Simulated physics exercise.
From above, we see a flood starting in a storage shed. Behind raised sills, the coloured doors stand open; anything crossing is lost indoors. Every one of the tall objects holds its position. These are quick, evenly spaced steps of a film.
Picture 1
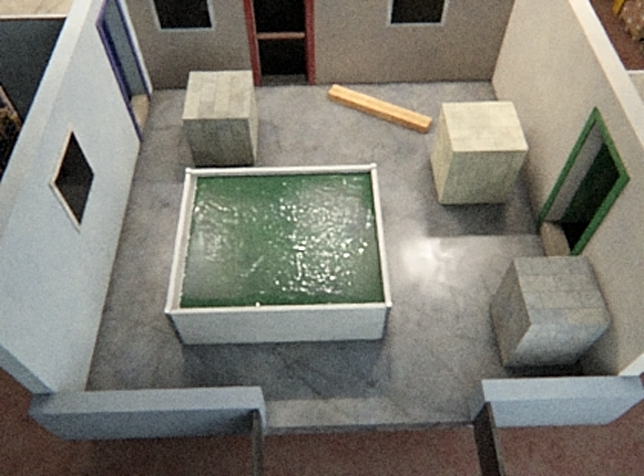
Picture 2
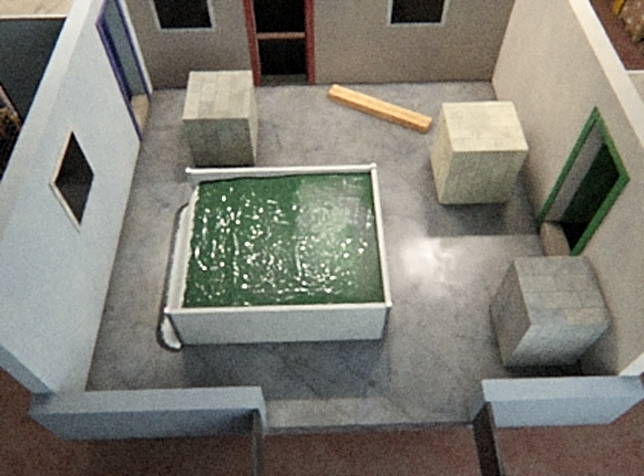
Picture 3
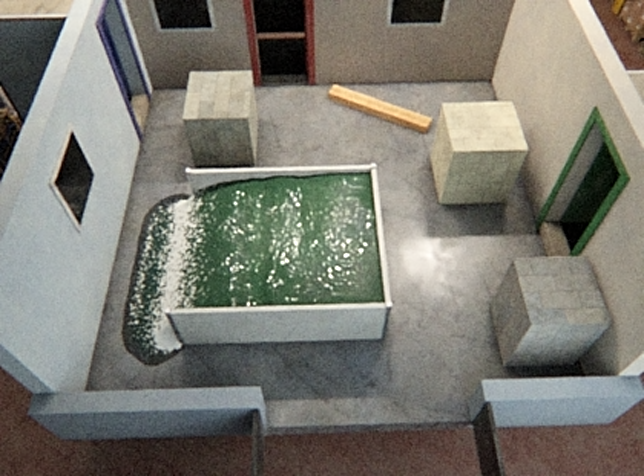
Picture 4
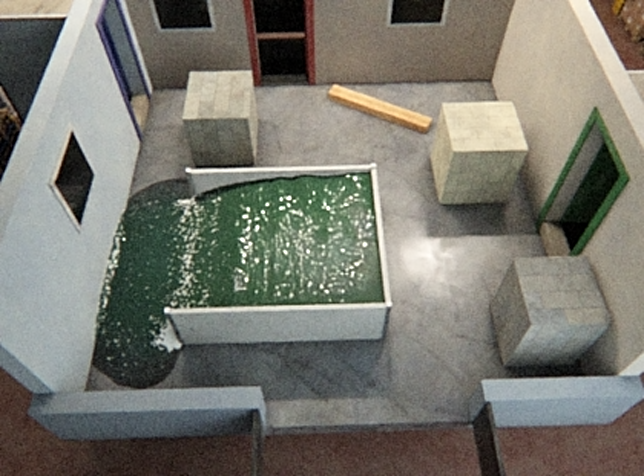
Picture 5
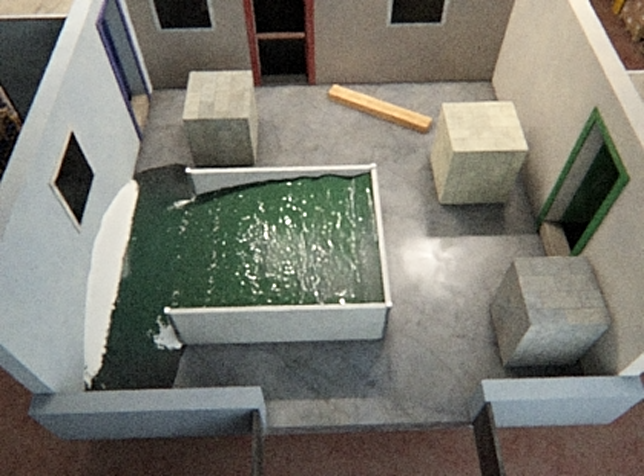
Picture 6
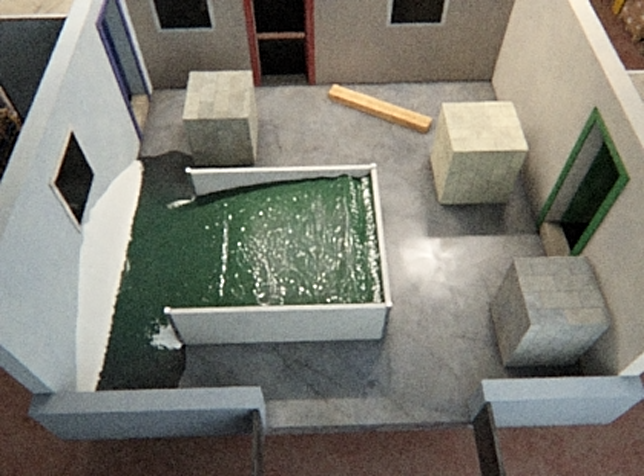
Green water pouring out of the left side of a white-walled tank, spreading across a grey floor and washing against the left wall.
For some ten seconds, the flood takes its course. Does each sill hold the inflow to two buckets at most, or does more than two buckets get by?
The blue door lets more get by; the red door lets more get by; the green door keeps it to two at most.
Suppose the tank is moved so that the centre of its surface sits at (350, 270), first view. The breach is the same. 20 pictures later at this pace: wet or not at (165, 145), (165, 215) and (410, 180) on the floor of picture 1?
First one gets inundated, next one gets inundated, last one stays unwetted.
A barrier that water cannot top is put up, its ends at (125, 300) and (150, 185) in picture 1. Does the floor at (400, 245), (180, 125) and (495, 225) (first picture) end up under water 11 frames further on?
Reading them off in sequence: Spared, swamped, spared.
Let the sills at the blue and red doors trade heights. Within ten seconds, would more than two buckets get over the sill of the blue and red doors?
My guess is the blue one gets more than that and the red one gets less than that.
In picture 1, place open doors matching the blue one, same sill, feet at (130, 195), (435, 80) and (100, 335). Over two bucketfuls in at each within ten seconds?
Lab note, doors in listed order: Over the limit, under the limit, over the limit.
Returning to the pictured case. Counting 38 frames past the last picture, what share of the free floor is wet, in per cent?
Roughly 95 percent, I reckon.
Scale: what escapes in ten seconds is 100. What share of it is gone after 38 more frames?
Estimate: Some 50 %.
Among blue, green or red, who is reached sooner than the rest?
The blue door.
A moment on, water covers 25 % of the floor; the blue door wet at the sill, nothing in, the red door not reached, the green door not reached.
Next, water covers 35 % of the floor; the blue door wet at the sill, nothing in, the red door wet at the sill, nothing in, the green door not reached.
Then, water covers 70 % of the floor; the blue door over two buckets in, the red door under two buckets in, the green door not reached.
Later, water covers 95 % of the floor; the blue door far over two buckets in, the red door over two buckets in, the green door wet at the sill, nothing in.
In the end, water covers 95 % of the floor; the blue door far over two buckets in, the red door over two buckets in, the green door wet at the sill, nothing in.
